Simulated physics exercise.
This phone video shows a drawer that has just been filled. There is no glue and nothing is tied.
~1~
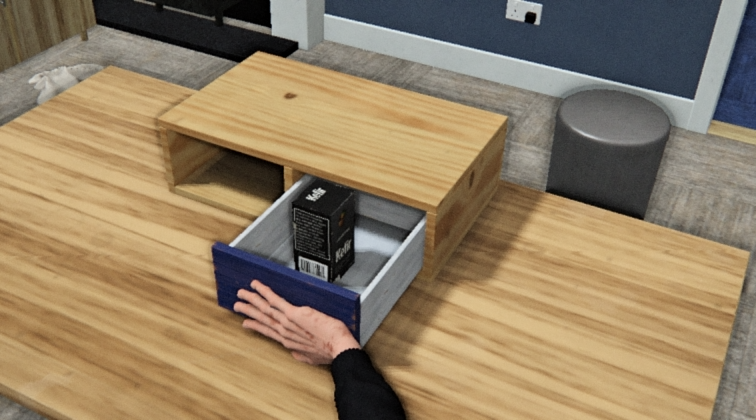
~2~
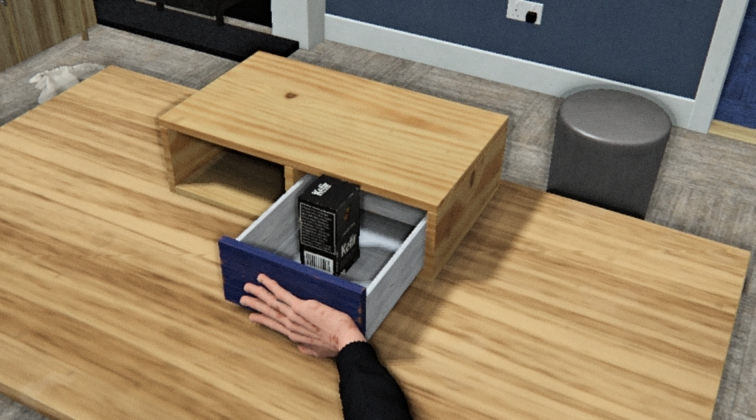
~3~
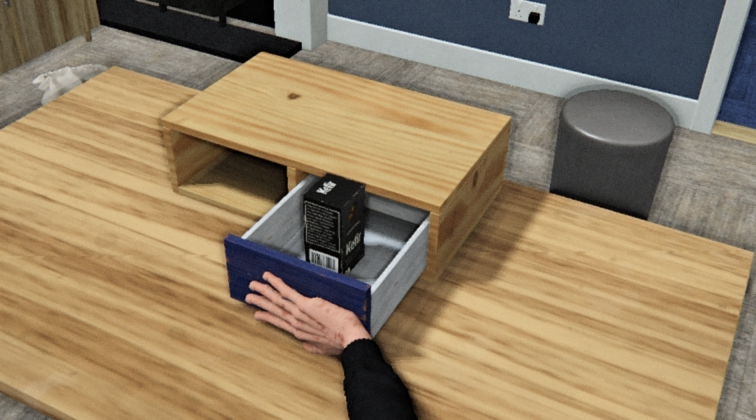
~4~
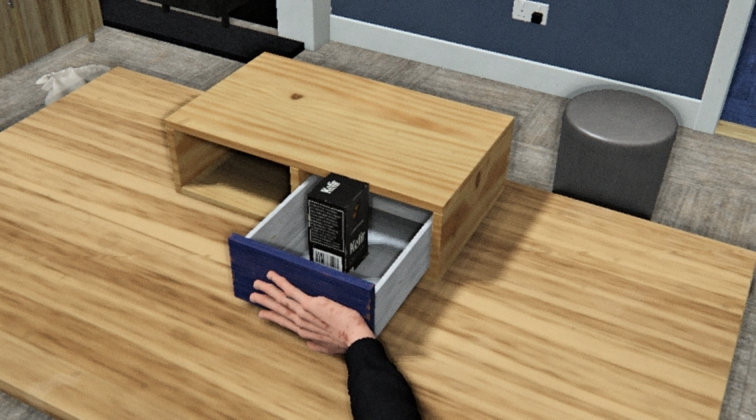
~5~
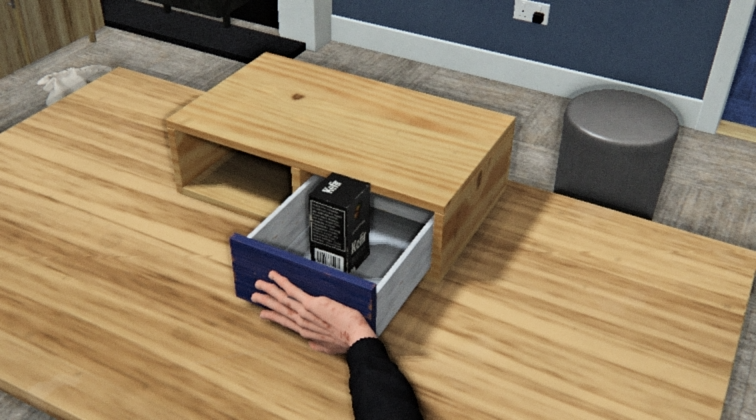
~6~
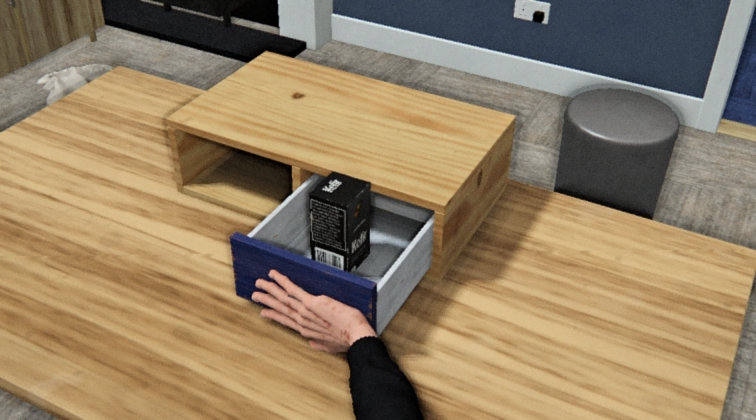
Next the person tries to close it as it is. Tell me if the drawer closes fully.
My guess is the drawer is left sticking out.
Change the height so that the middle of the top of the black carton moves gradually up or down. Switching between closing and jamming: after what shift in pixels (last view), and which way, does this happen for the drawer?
The switch happens after a shift of some 16 pixels down.
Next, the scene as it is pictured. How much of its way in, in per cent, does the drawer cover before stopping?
I'd say it makes it some 45 per cent of the way.
Then, 0.32 s later than the last frame, drawer starting in.
Then, 0.60 s later than the last frame, drawer about half in.
When it is over, the drawer stays ajar.
